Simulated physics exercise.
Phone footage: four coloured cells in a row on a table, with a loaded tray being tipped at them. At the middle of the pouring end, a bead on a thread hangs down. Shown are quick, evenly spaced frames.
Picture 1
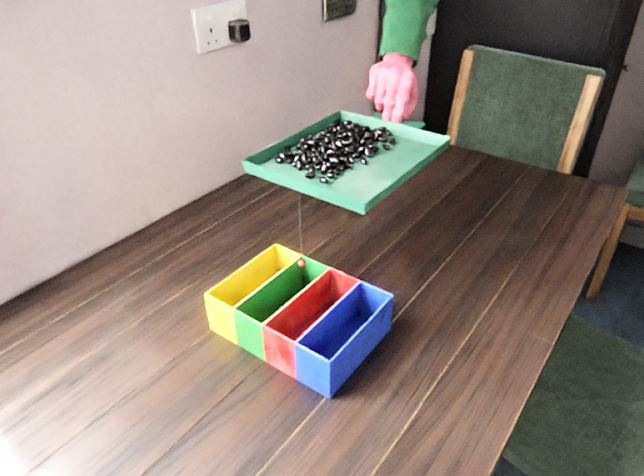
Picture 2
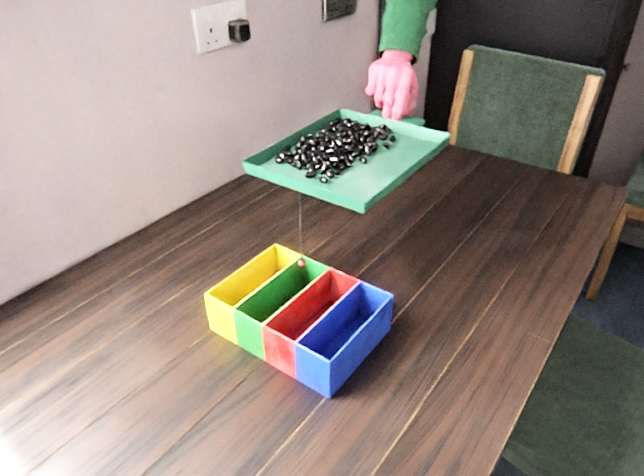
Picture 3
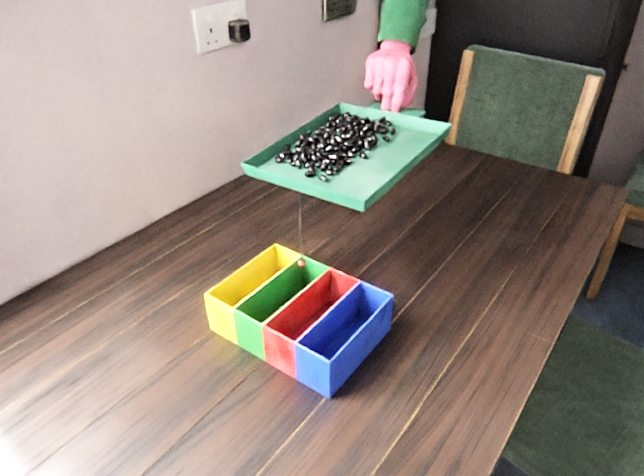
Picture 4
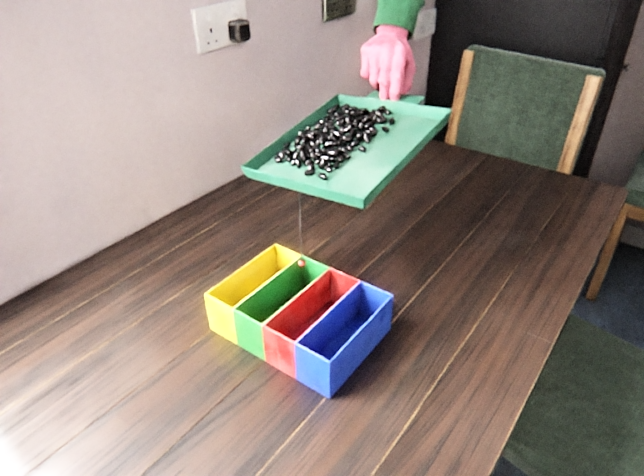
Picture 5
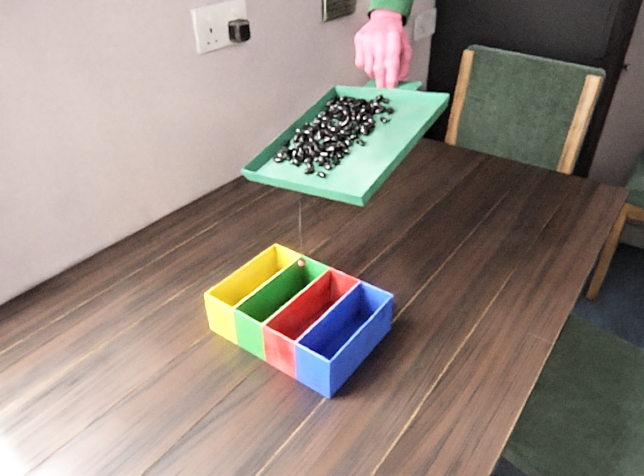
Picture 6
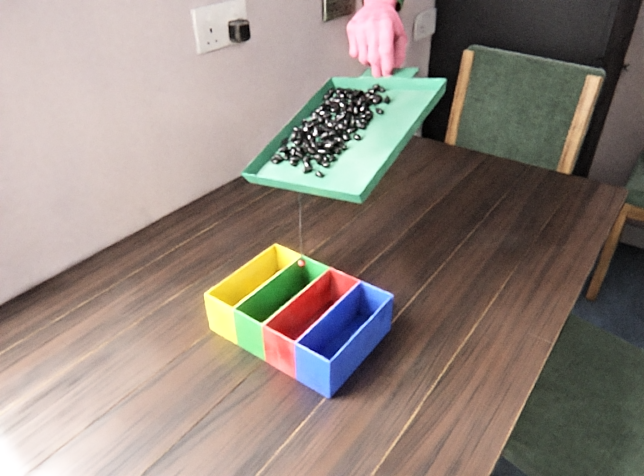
A hand gradually tilts a green tray of black beans above four coloured cells.
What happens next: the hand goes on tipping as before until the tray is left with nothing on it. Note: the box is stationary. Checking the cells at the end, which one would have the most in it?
The yellow cell would have the most in it.
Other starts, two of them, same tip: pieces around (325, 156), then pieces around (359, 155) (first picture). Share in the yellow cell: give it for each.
You'd get near 40 percent first and near 40 percent after that.
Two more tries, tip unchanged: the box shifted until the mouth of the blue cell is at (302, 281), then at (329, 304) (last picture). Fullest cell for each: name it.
The first placing favours green, while the second favours the cell in yellow.
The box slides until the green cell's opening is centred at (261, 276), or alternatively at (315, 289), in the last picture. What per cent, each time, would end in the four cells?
About 90 and 10 per cent.
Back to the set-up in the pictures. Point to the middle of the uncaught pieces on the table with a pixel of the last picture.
Close to (223, 284).
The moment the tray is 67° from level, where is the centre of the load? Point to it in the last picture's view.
Somewhere near pixel (274, 154).
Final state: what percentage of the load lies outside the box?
I'd say roughly 70 per cent of the load.
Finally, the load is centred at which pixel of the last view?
About pixel (237, 290).
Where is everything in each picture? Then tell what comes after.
In the first picture, corners of the pouring end (246, 160) and (364, 201), level; middle of the load (341, 148), black beans; bead on its thread (302, 263); yellow cell (221, 315); green cell (249, 331); red cell (280, 349); blue cell (313, 367).
In the second picture, corners of the pouring end (245, 161) and (364, 200), level; middle of the load (341, 146).
In the third picture, corners of the pouring end (245, 163) and (363, 198), tipped barely, lowest at the left corner; middle of the load (340, 142).
In the fourth picture, corners of the pouring end (244, 166) and (362, 196), tipped a little, lowest at the left corner; middle of the load (339, 136).
In the fifth picture, corners of the pouring end (244, 169) and (360, 194), tipped clearly, lowest at the left corner; middle of the load (338, 130).
In the sixth picture, corners of the pouring end (244, 172) and (358, 192), tipped clearly, lowest at the left corner; middle of the load (335, 125); yellow cell (221, 315); green cell (249, 331); red cell (280, 349); blue cell (313, 367).
Just after the last frame, tray tipped steeply; almost all on the tray; about a tenth falling or outside the box.
A moment on, tray tipped past a quarter turn; about a tenth on the tray; roughly a quarter in the yellow cell; just a few in the green cell; roughly two thirds falling or outside the box.
Further on, tray tipped past a quarter turn; roughly a quarter in the yellow cell; just a few in the green cell; roughly two thirds falling or outside the box.
When it is over, tray tipped past a quarter turn; roughly a quarter in the yellow cell; just a few in the green cell; not one in the blue cell; not one in the red cell; roughly two thirds outside the box.
